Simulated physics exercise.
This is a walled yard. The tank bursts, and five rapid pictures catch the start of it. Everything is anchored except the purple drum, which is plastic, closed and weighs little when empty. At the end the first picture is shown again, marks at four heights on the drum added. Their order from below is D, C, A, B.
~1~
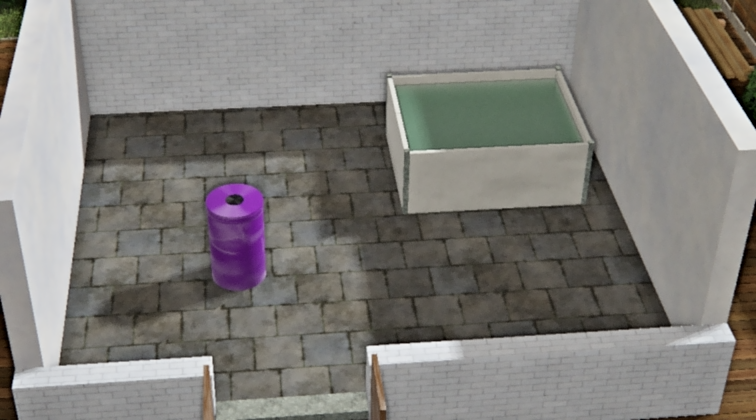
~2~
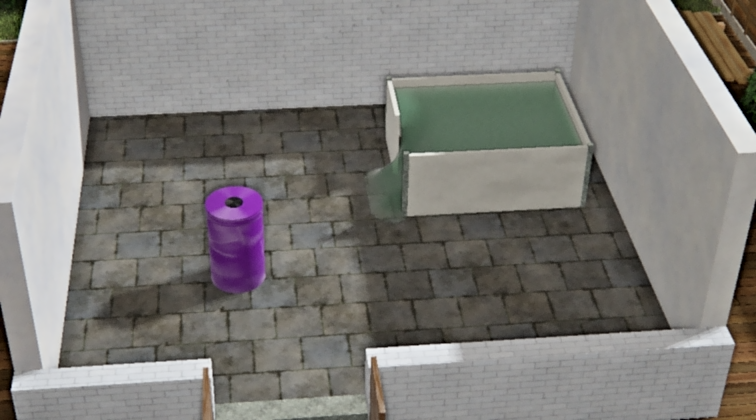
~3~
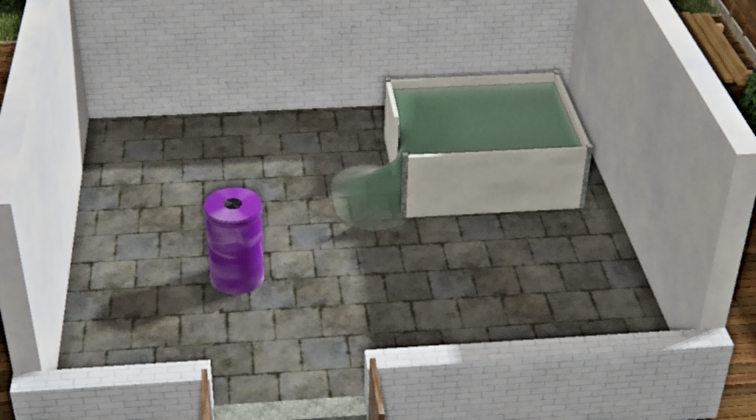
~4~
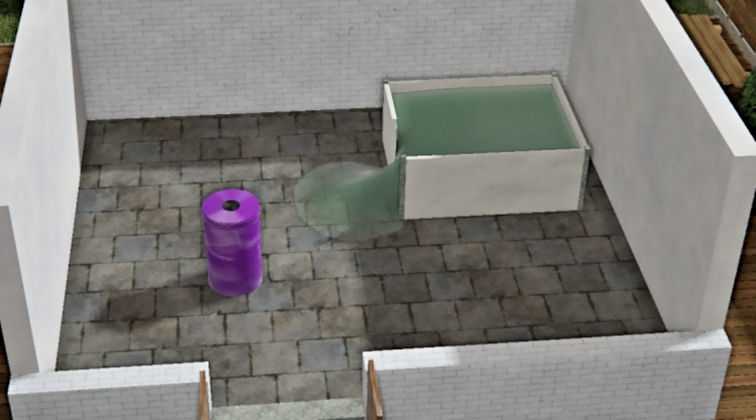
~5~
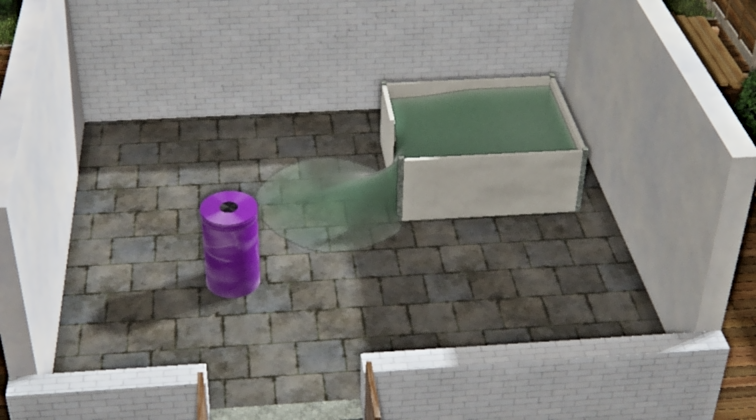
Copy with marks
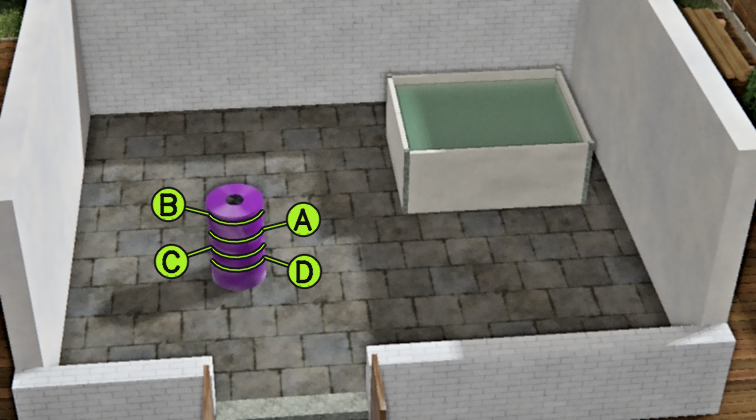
In the video, a purple drum stands in a walled, paved yard near a white tank full of greenish water. Water pours from the tank's left side and spreads leftward across the paving toward the drum.
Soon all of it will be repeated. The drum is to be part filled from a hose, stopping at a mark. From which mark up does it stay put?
Take D.
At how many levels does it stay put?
All of them.
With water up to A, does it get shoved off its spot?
No.
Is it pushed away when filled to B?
No.
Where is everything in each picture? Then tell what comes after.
The first picture shows lid of the purple drum at (235, 200); tank full, its middle at (486, 115); open gate at (290, 356).
In the second picture, 1 % of the ground under water, its edge towards the drum at (389, 214).
In the third picture, 3 % of the ground under water, its edge towards the drum at (344, 212).
In the fourth picture, 5 % of the ground under water, its edge towards the drum at (333, 233).
The fifth picture shows lid of the purple drum at (229, 208); 8 % of the ground under water, its edge towards the drum at (287, 233).
In lime, A at (237, 241); B at (236, 223); C at (238, 257); D at (238, 270); from the bottom up D, C, A, B.
Choosing A, it does not move.
Choosing B, it does not move.
Choosing C, it does not move.
Choosing D, it does not move.
